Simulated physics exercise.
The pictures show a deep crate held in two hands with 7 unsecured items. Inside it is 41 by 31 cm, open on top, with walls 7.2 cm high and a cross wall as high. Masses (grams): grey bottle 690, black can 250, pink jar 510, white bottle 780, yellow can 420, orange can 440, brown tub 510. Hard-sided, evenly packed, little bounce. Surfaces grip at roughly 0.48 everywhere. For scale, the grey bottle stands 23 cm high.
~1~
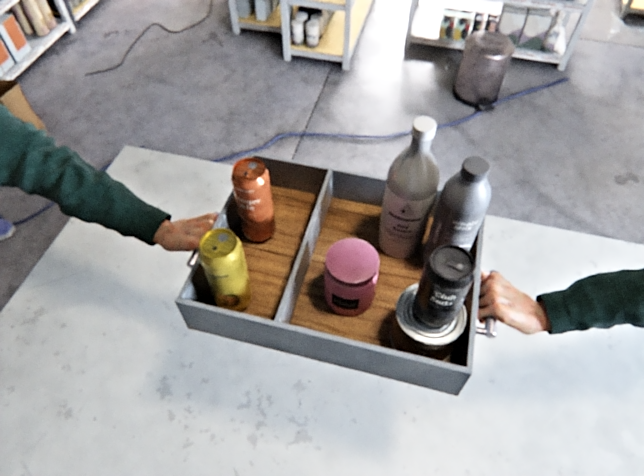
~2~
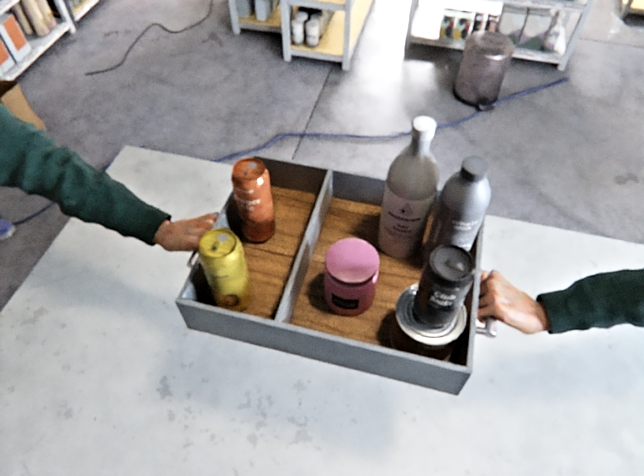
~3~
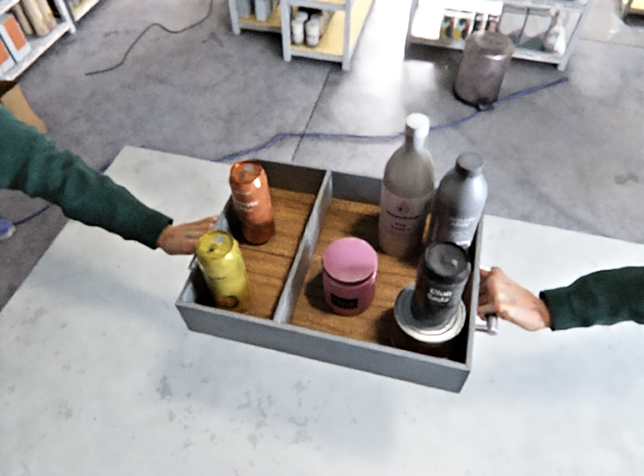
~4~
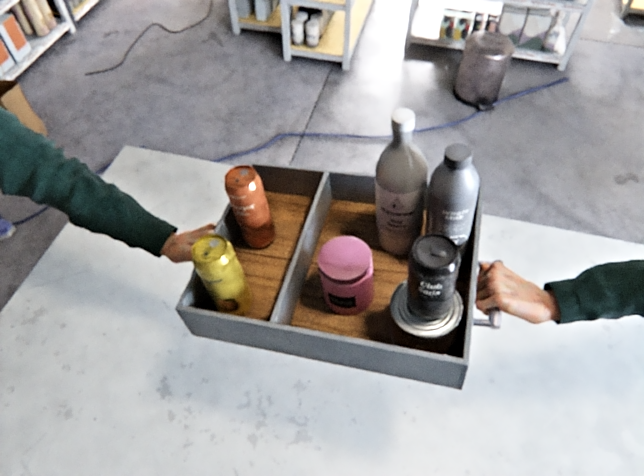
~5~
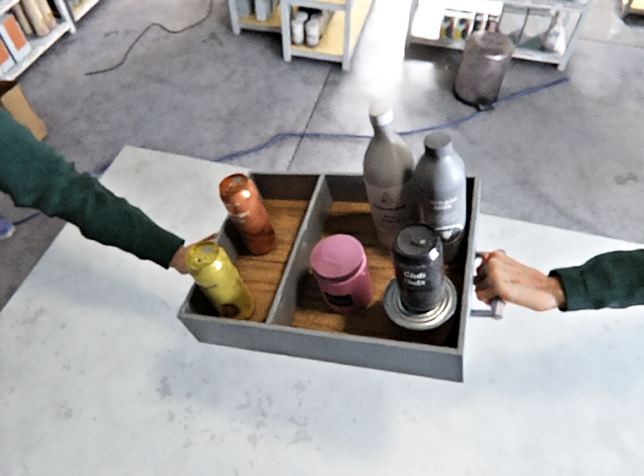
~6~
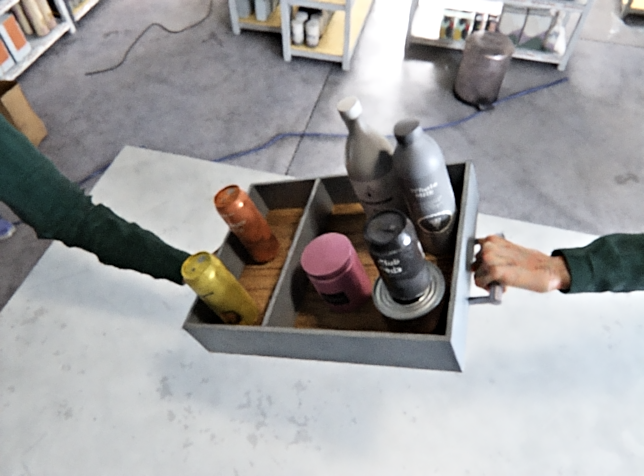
Two hands hold a grey crate of bottles, cans and jars level, then tilt it left.
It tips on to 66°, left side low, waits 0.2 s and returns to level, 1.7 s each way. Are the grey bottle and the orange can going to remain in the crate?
The grey bottle gets tipped out, the orange can gets tipped out.
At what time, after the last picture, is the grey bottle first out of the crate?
Near 0.7 s.
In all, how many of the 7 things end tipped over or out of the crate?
In all, 5.
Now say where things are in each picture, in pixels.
In the first picture, crate level; grey bottle (457, 220); orange can (255, 203).
In the second picture, crate level; white bottle (410, 190); yellow can (227, 274).
In the third picture, crate at 2°, left side down; brown tub (426, 323); black can (439, 285).
In the fourth picture, crate at 7°, left side down; pink jar (347, 277); white bottle (401, 185).
In the fifth picture, crate at 13°, left side down; yellow can (223, 285); brown tub (421, 312).
In the sixth picture, crate at 22°, left side down; grey bottle (426, 189); orange can (249, 226).
Then, 0.80 s later than the last frame, crate at 64°, left side down; grey bottle, black can, white bottle, yellow can and orange can now out of the crate; brown tub 10 cm from its spot; pink jar 4 cm from its spot.
Then, 1.90 s later than the last frame, crate at 44°, left side down; brown tub 10 cm from its spot; pink jar 4 cm from its spot.
When it is over, out of the crate, grey bottle, black can, white bottle, yellow can and orange can; not toppled but over 5 cm from the start, brown tub; the last one within 5 cm of the start. In the last view, grey bottle near (100, 235), orange can near (185, 282).
